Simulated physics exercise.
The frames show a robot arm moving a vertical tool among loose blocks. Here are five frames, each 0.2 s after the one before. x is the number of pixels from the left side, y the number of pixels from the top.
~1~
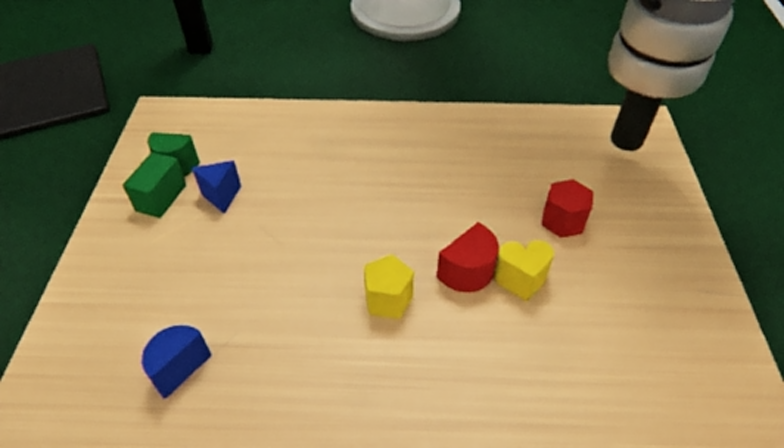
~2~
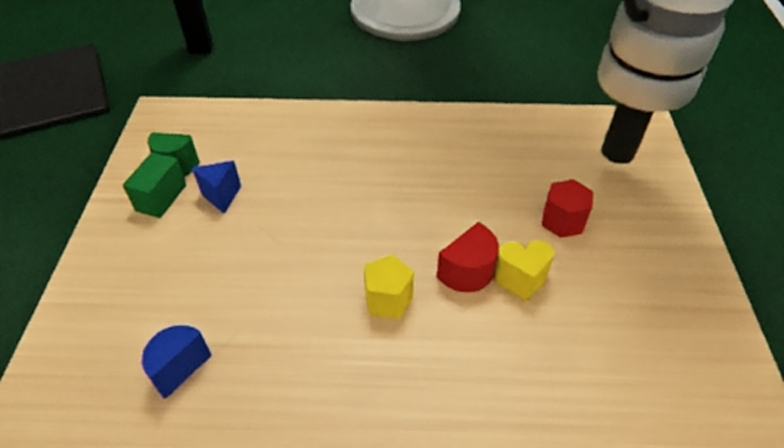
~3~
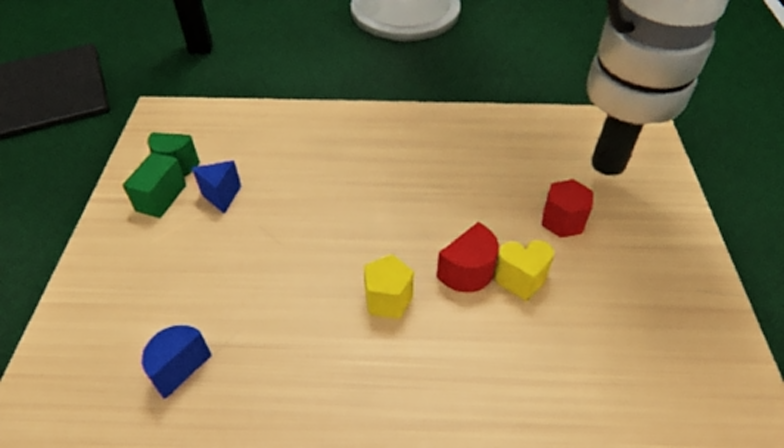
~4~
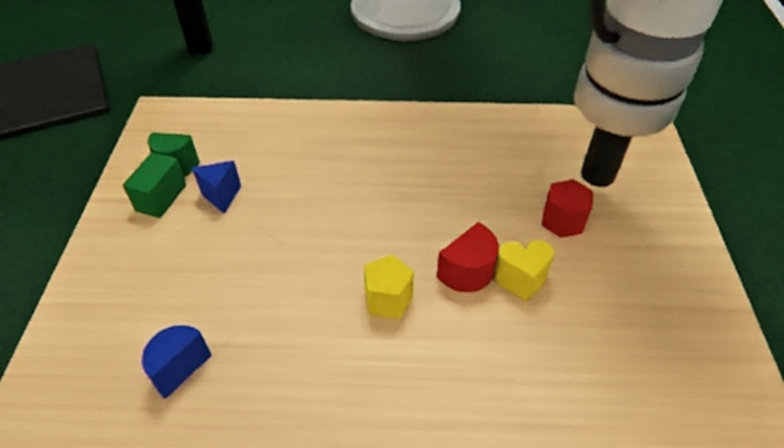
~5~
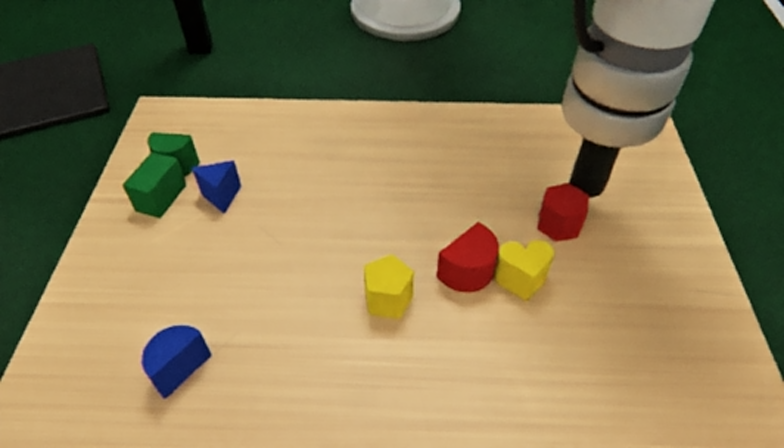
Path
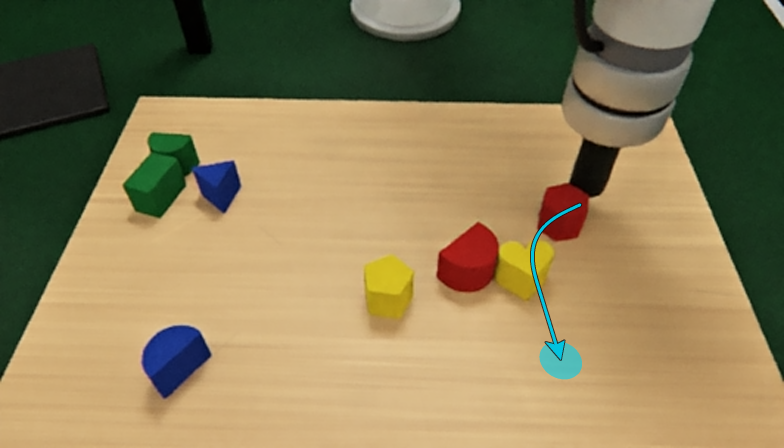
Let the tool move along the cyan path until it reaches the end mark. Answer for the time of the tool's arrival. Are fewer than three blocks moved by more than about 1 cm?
In short: Yes.
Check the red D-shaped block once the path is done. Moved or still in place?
The block in question stays where it was by the end.
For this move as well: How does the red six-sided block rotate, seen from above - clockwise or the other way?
The turn is clockwise.
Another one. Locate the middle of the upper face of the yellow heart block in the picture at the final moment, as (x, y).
Put as a pixel place, it's (476, 343).
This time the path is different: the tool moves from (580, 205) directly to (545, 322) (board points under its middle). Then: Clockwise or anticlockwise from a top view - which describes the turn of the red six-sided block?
It spins clockwise.
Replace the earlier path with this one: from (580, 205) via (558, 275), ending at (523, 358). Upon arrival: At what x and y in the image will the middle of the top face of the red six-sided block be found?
Roughly at (524, 238).
The drawn path runs from (580, 205) by way of (537, 237) and (540, 293) to (561, 360).
What follows on the original path. One third of the way, tool (542, 219); yellow heart block (523, 272), turned 20° clockwise; red six-sided block (530, 240), turned 30° anticlockwise.
Two thirds of the way, tool (546, 276); yellow heart block (495, 322), turned 50° clockwise; red six-sided block (523, 295).
At the end, tool (568, 344); red D-shaped block not moved; yellow heart block (476, 343), turned 95° clockwise; red six-sided block (524, 343), turned 45° clockwise.
